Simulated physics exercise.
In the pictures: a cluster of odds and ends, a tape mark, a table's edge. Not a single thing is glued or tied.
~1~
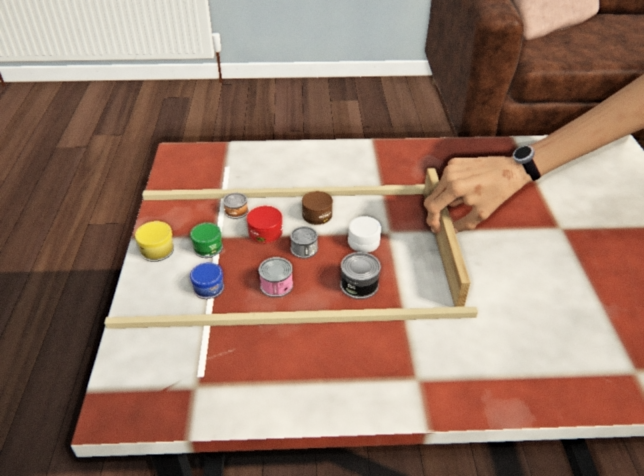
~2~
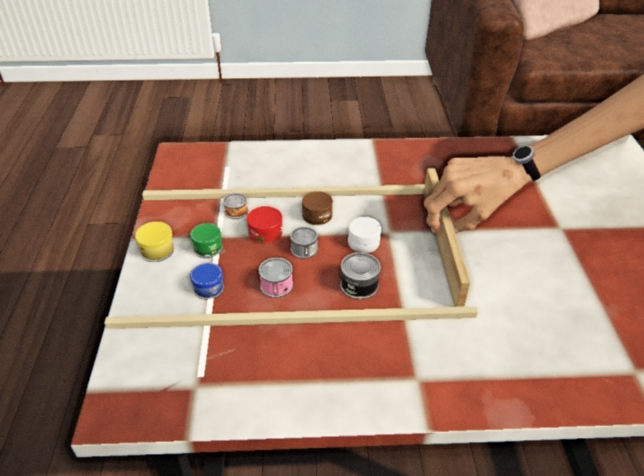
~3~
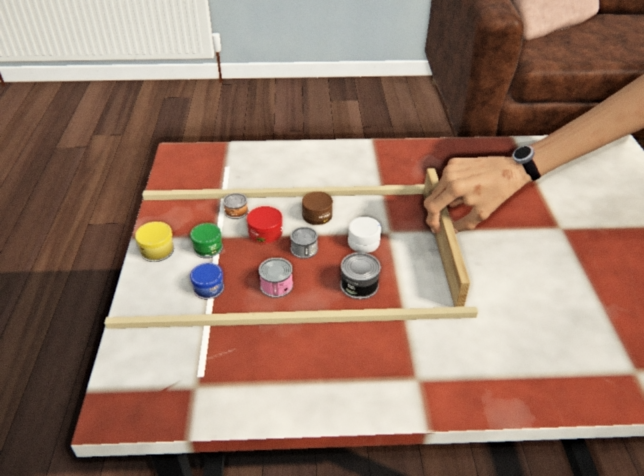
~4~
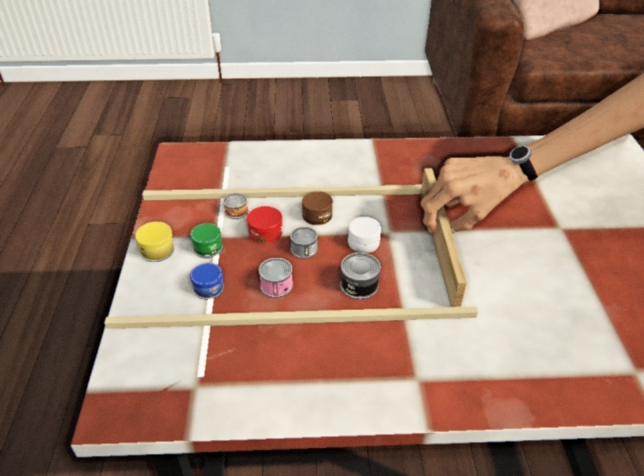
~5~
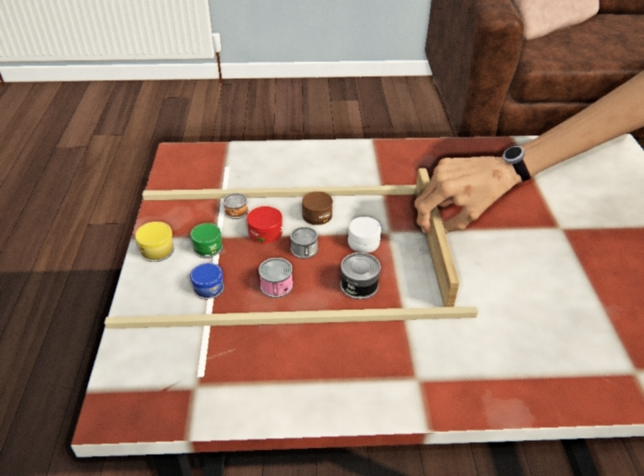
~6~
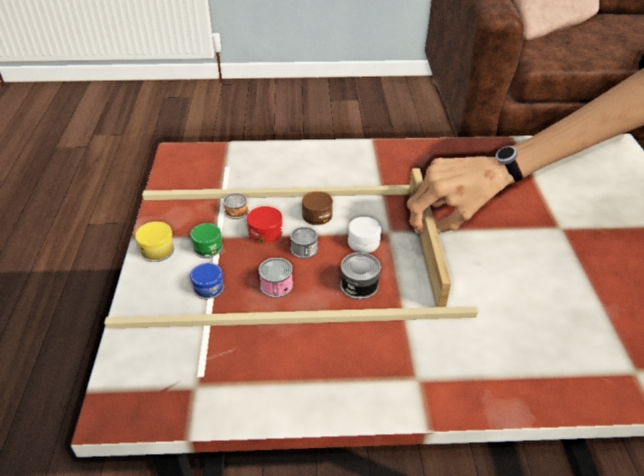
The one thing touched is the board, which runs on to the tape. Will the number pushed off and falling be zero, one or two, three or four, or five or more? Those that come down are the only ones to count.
Okay, so the number that tips off the end comes to zero, I'd say.
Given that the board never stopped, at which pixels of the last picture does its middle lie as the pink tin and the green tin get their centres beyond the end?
(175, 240) and (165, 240), roughly.
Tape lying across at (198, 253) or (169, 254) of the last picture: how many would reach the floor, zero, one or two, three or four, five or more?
The first spot gives just one or two and the second gives three or four.
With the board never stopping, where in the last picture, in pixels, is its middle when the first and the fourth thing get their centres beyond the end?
First roughly (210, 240), later roughly (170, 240).
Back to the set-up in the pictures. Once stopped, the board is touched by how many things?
The count is 3.
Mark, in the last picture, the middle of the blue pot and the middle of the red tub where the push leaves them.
First: About (125, 282); second: About (181, 224).
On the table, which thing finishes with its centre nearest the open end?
The foremost one is the blue pot.
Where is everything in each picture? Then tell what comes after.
In the first picture, yellow pot (155, 242); green tin (207, 241); blue pot (207, 281); board (444, 233); tape (217, 252).
In the second picture, green tin (207, 241); board (444, 233).
In the third picture, blue pot (207, 281); grey pot (304, 242).
In the fourth picture, yellow pot (155, 242); pink tin (276, 278).
In the fifth picture, green tin (207, 241); orange pot (236, 206).
In the sixth picture, yellow pot (155, 242); green tin (207, 241); blue pot (207, 281); board (427, 233); tape (217, 252).
A little later, none off yet; yellow pot at rest near (155, 242); green tin at rest near (207, 241); blue pot at rest near (207, 281).
When it is over, the number that fall off is zero.
